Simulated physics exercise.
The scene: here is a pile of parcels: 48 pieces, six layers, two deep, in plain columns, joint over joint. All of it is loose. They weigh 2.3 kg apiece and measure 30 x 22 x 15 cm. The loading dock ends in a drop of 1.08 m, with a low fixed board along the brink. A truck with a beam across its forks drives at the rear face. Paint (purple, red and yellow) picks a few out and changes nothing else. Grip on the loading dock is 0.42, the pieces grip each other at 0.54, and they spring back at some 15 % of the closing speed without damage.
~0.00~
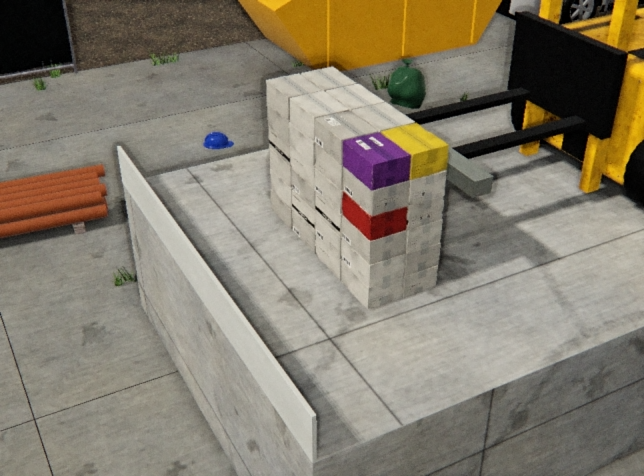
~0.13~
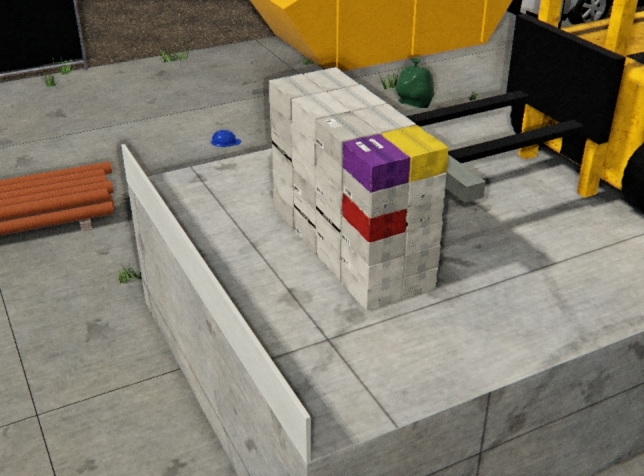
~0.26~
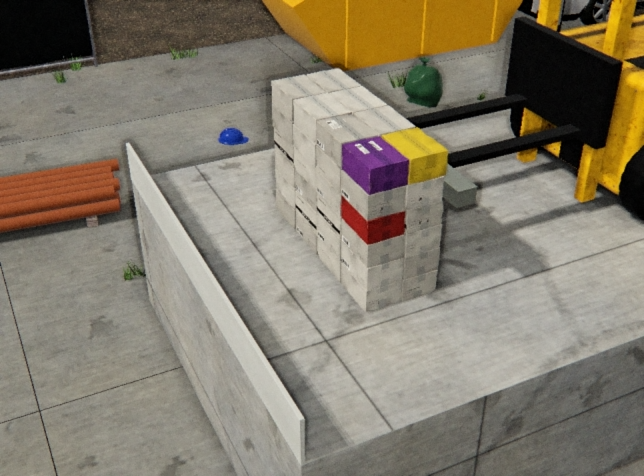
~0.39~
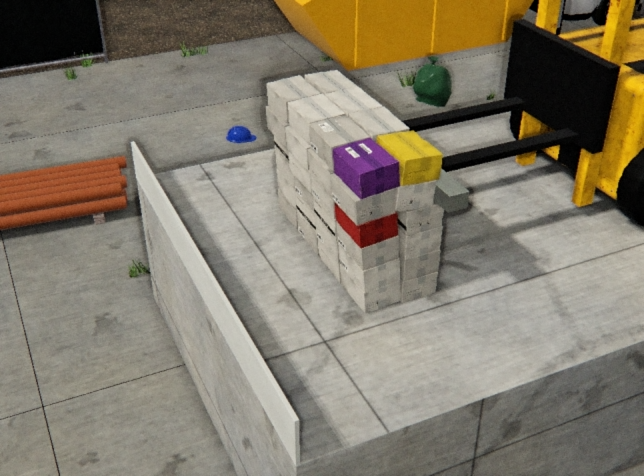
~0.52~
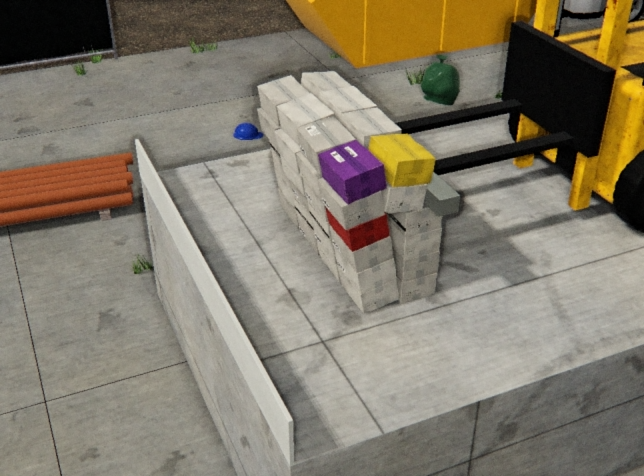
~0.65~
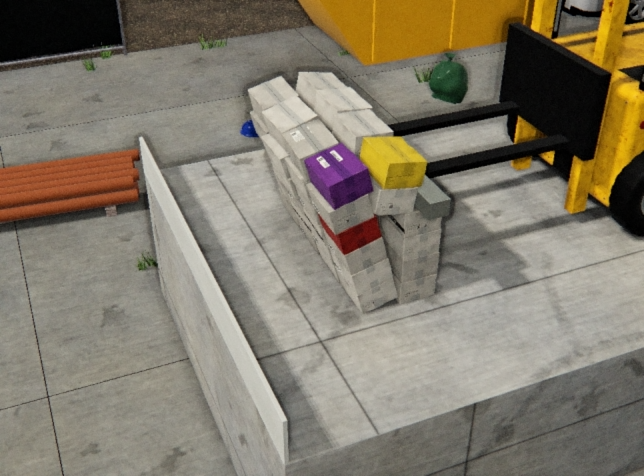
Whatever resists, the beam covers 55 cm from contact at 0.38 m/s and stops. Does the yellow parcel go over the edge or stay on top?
That parcel is still on top.
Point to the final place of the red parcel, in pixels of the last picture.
At about (268, 309).
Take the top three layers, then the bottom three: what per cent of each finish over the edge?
Top 20, bottom 0 per cent.
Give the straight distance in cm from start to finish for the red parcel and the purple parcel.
Moved: Red 75, purple 265.
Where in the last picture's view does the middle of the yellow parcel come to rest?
Near (313, 246).
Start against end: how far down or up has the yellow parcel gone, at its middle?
It ends some 34 cm lower.
Around 0.96 s, none of the 48 parcels over the edge, 37 disturbed; yellow parcel tipped 5°; red parcel tipped 30°.
Around 1.30 s, none of the 48 parcels over the edge, 36 disturbed; yellow parcel on its side; purple parcel on its side.
Finally (2.5 s), 4 of the 48 parcels over the edge; yellow parcel on its side; purple parcel upside down; red parcel on its side. Seen by the last camera, middles, yellow parcel near (313, 246).
